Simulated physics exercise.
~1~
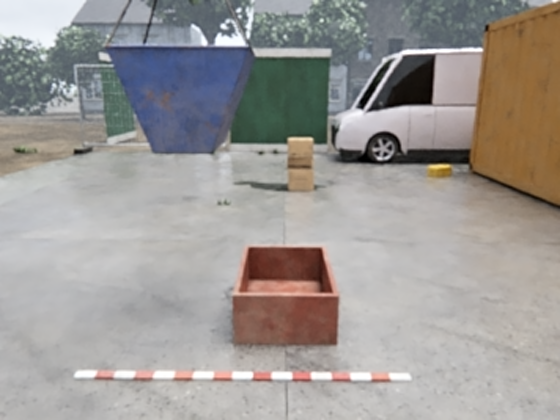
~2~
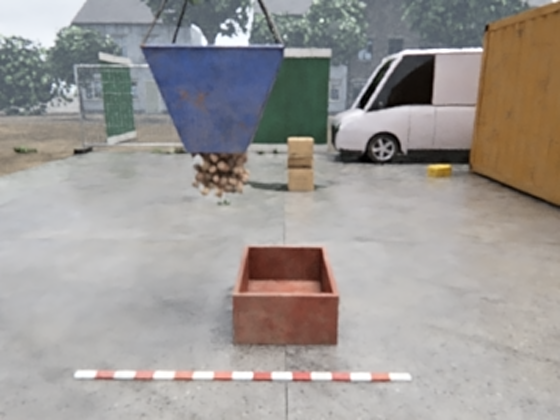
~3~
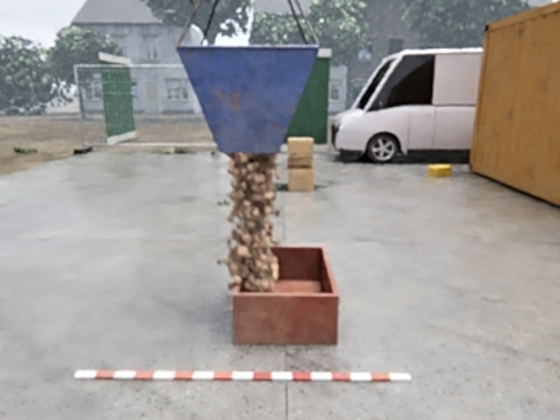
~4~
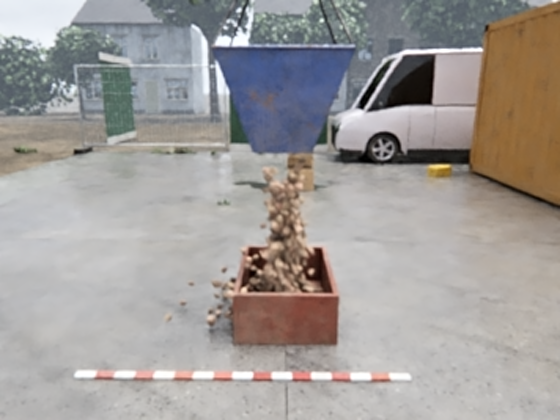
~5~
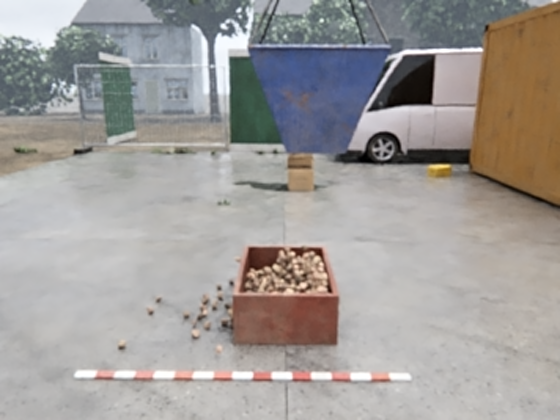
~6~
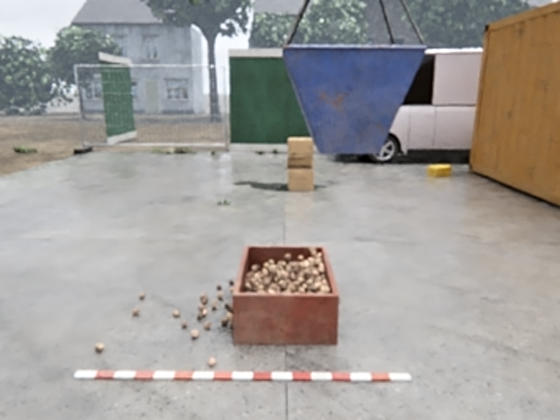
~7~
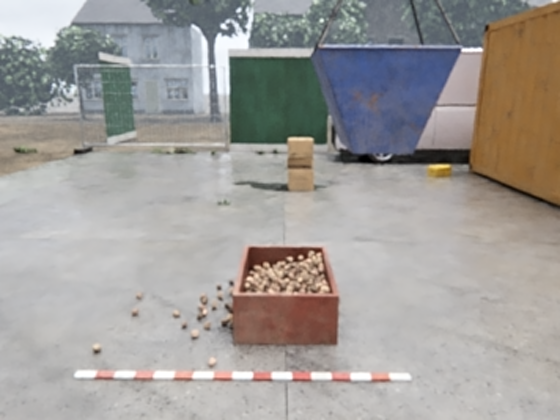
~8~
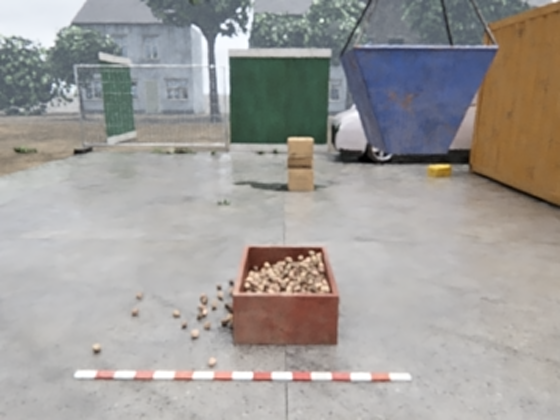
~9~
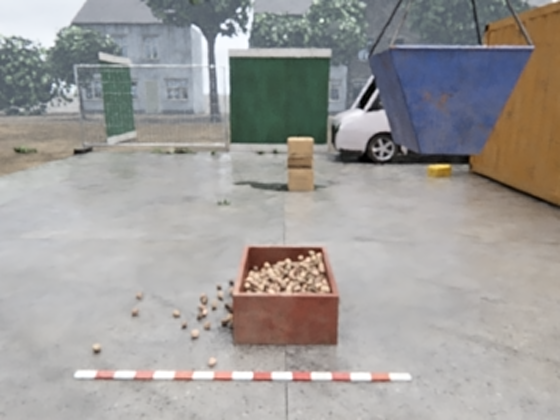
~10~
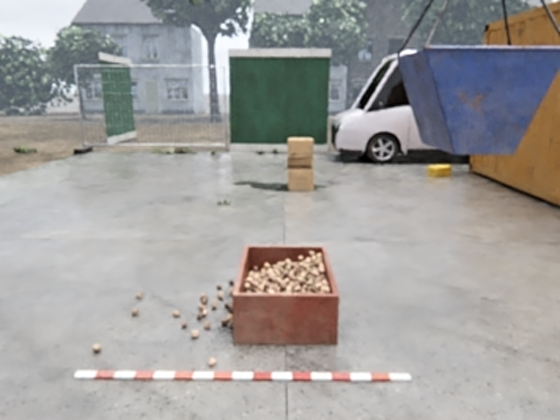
A large blue skip hangs from cables over a grey concrete yard, seen from a fixed, slightly raised viewpoint, with an open reddish-brown bin below and a red and white striped staff in front. Behind stand a green container, stacked tan boxes, a white van and an orange container at right. The skip glides steadily rightwards and brown stones start pouring from its bottom. The stream reaches the bin, some stones spilling over its left side, and soon runs out. The empty skip continues right, leaving most stones heaped in the bin and a few scattered on the ground to its left.
